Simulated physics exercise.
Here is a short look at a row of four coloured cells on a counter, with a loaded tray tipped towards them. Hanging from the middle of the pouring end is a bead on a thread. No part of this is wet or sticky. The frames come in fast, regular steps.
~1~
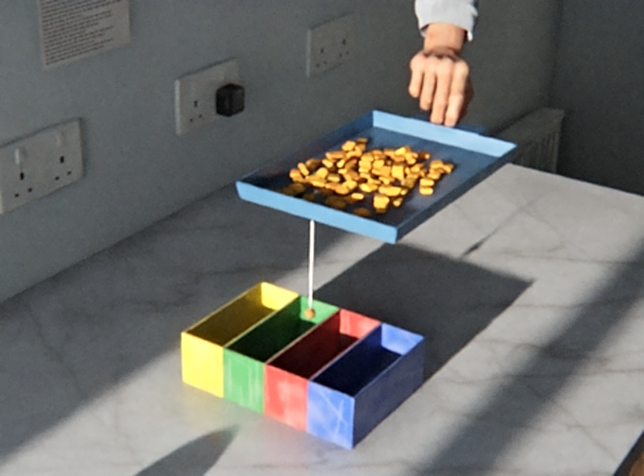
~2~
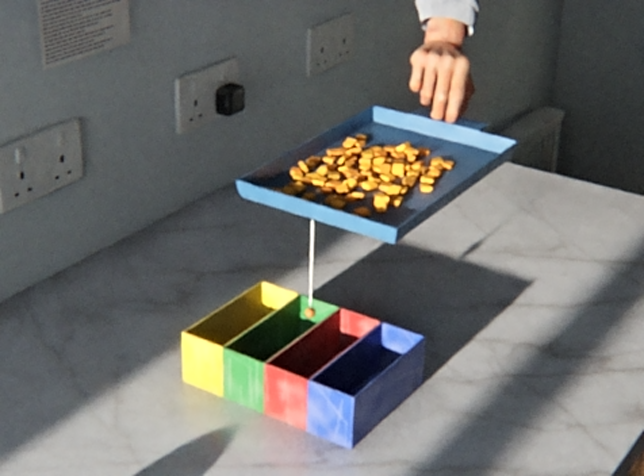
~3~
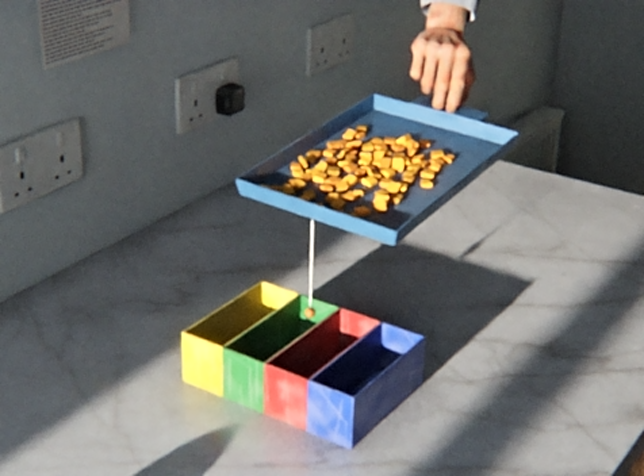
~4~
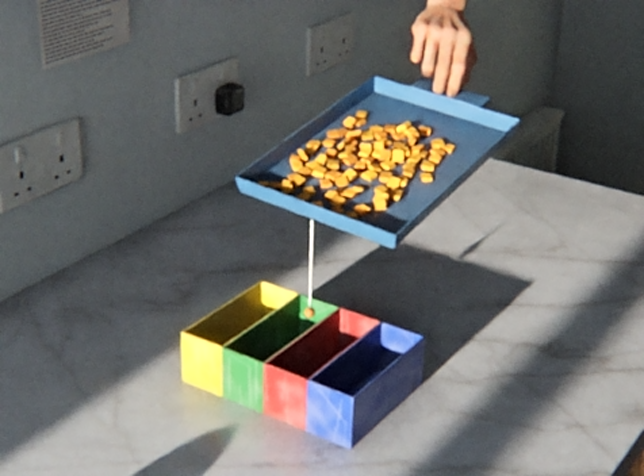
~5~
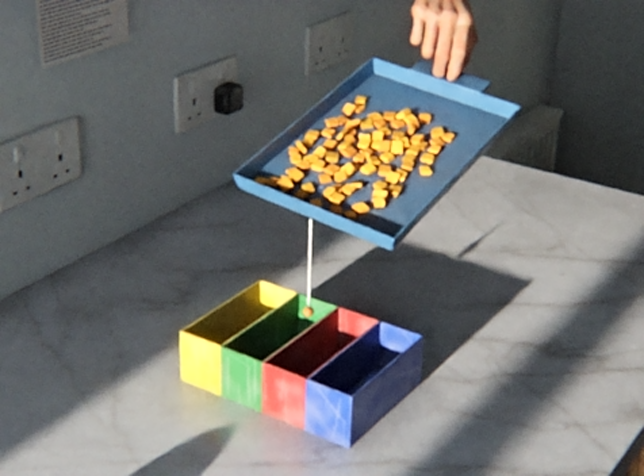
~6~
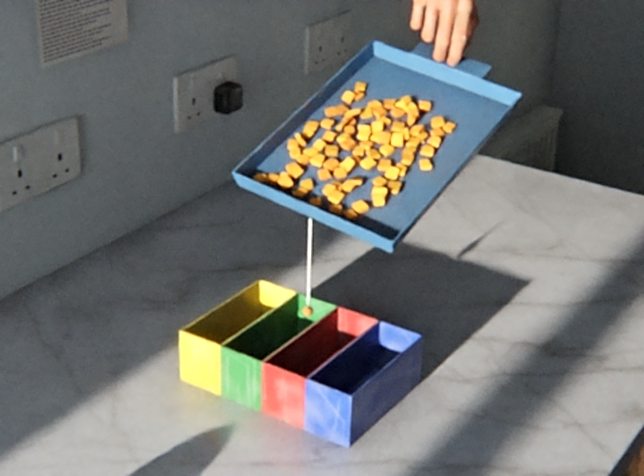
Hand raising the back of a blue tray of small crackers, its pouring end gradually dipping rightward above four coloured cells.
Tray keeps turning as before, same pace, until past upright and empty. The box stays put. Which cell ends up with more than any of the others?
The blue cell.
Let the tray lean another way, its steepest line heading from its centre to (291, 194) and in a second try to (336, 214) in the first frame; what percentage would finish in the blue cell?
First some 0, then 20 per cent.
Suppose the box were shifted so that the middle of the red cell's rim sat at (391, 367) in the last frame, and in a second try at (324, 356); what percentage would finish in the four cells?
First case: Some 100 %; second case: Some 100 %.
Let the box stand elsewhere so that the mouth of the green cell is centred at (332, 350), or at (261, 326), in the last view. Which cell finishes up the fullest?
The first position gives that red cell, and the second gives the blue one.
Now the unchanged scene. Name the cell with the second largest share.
The cell in red.
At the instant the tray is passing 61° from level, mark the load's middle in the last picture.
I'd put the middle close to (359, 189).
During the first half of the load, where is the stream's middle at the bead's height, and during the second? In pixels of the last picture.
Near (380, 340) and later near (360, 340).
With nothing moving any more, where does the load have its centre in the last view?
Near (356, 401), more or less.
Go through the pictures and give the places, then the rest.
In the first picture, corners of the pouring end at (241, 181) and (395, 226), level; middle of the load at (368, 176), small crackers; bead on its thread at (310, 313); yellow cell at (203, 360); green cell at (244, 376); red cell at (286, 393); blue cell at (331, 410).
In the second picture, corners of the pouring end at (241, 180) and (395, 226), level; middle of the load at (368, 173).
In the third picture, corners of the pouring end at (241, 178) and (395, 229), tipped barely, lowest at the right corner; middle of the load at (368, 168).
In the fourth picture, corners of the pouring end at (240, 176) and (394, 232), tipped a little, lowest at the right corner; middle of the load at (368, 161).
In the fifth picture, corners of the pouring end at (239, 173) and (392, 235), tipped a little, lowest at the right corner; middle of the load at (367, 152).
In the sixth picture, corners of the pouring end at (238, 171) and (392, 239), tipped clearly, lowest at the right corner; middle of the load at (367, 145); yellow cell at (201, 358); green cell at (241, 374); red cell at (284, 391); blue cell at (328, 408).
Soon after the last picture, tray tipped steeply; all on the tray.
A little later, tray tipped right over; most on the tray; a small part in the blue cell; a stray few in the red cell; a small part falling or outside the box.
Later still, tray tipped past a quarter turn; about two thirds in the blue cell; about a quarter in the red cell; a stray few in the green cell; a small part falling or outside the box.
At rest, tray tipped past a quarter turn; about two thirds in the blue cell; about a quarter in the red cell; a stray few in the green cell; none in the yellow cell; a small part outside the box.
